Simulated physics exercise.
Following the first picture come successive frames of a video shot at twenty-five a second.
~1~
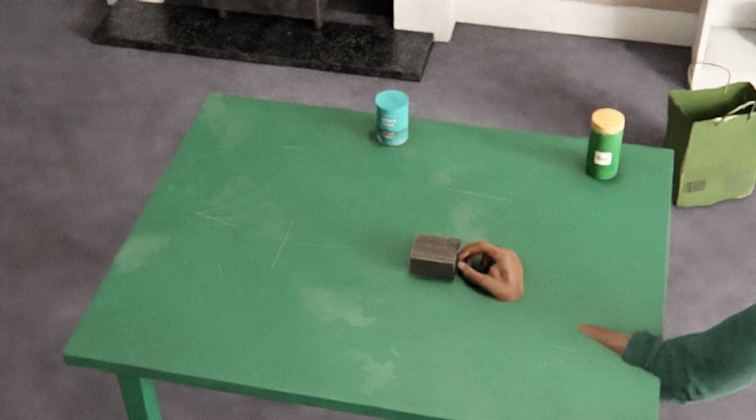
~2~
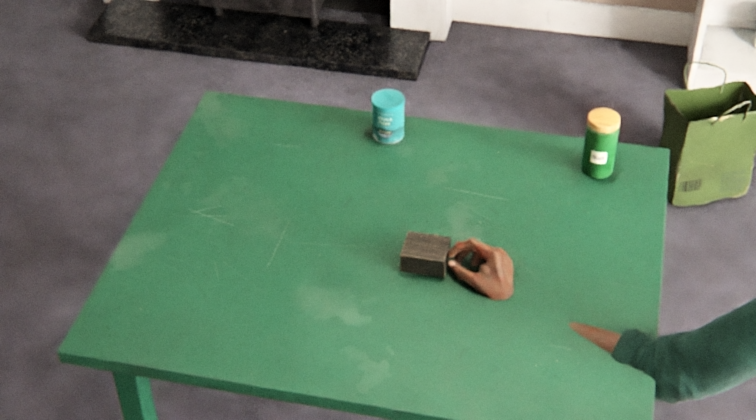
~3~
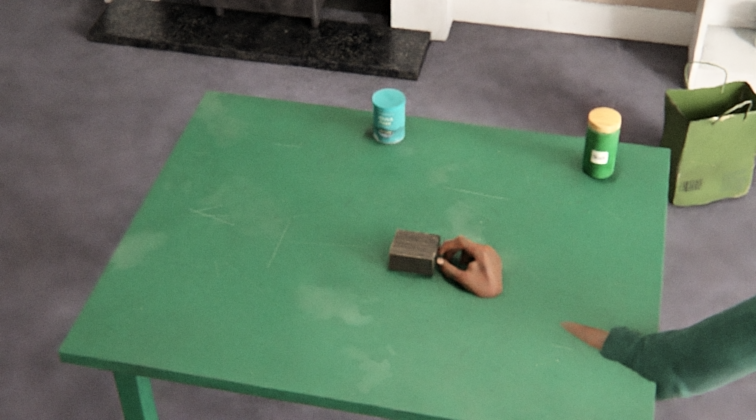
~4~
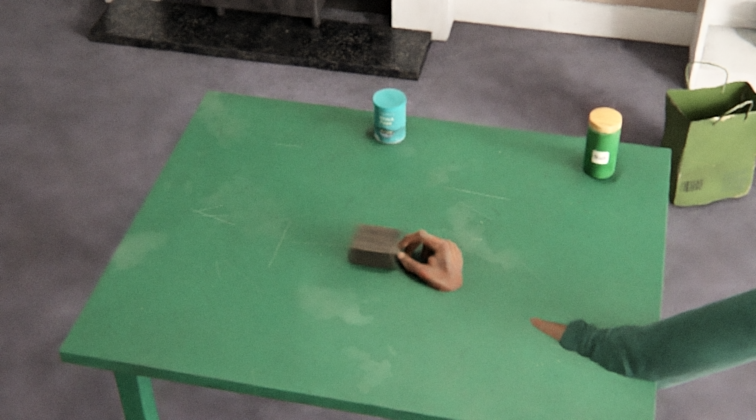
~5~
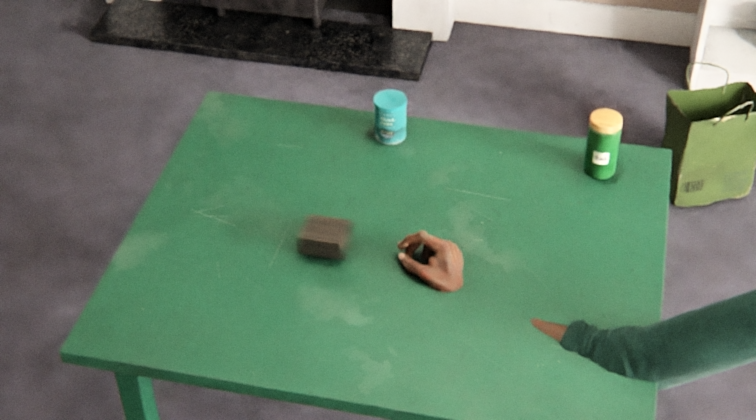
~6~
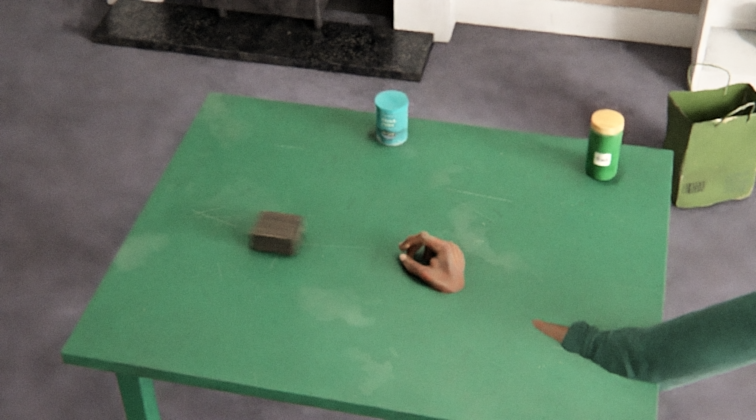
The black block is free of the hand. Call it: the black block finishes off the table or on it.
Off the table.
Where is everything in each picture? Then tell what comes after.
Under the hand; black block (435, 256), in the first picture.
Under the hand; black block (426, 254), in the second picture.
Under the hand; black block (415, 252), in the third picture.
Black block (376, 246), in the fourth picture.
Black block (326, 237) shifted about its own width, in the fifth picture.
Black block (278, 233) shifted well along, in the sixth picture.
Then, 0.20 s on from there, black block now off the table.
Then, 0.50 s on from there, things are still on the move.
In the end, off the table, black block.
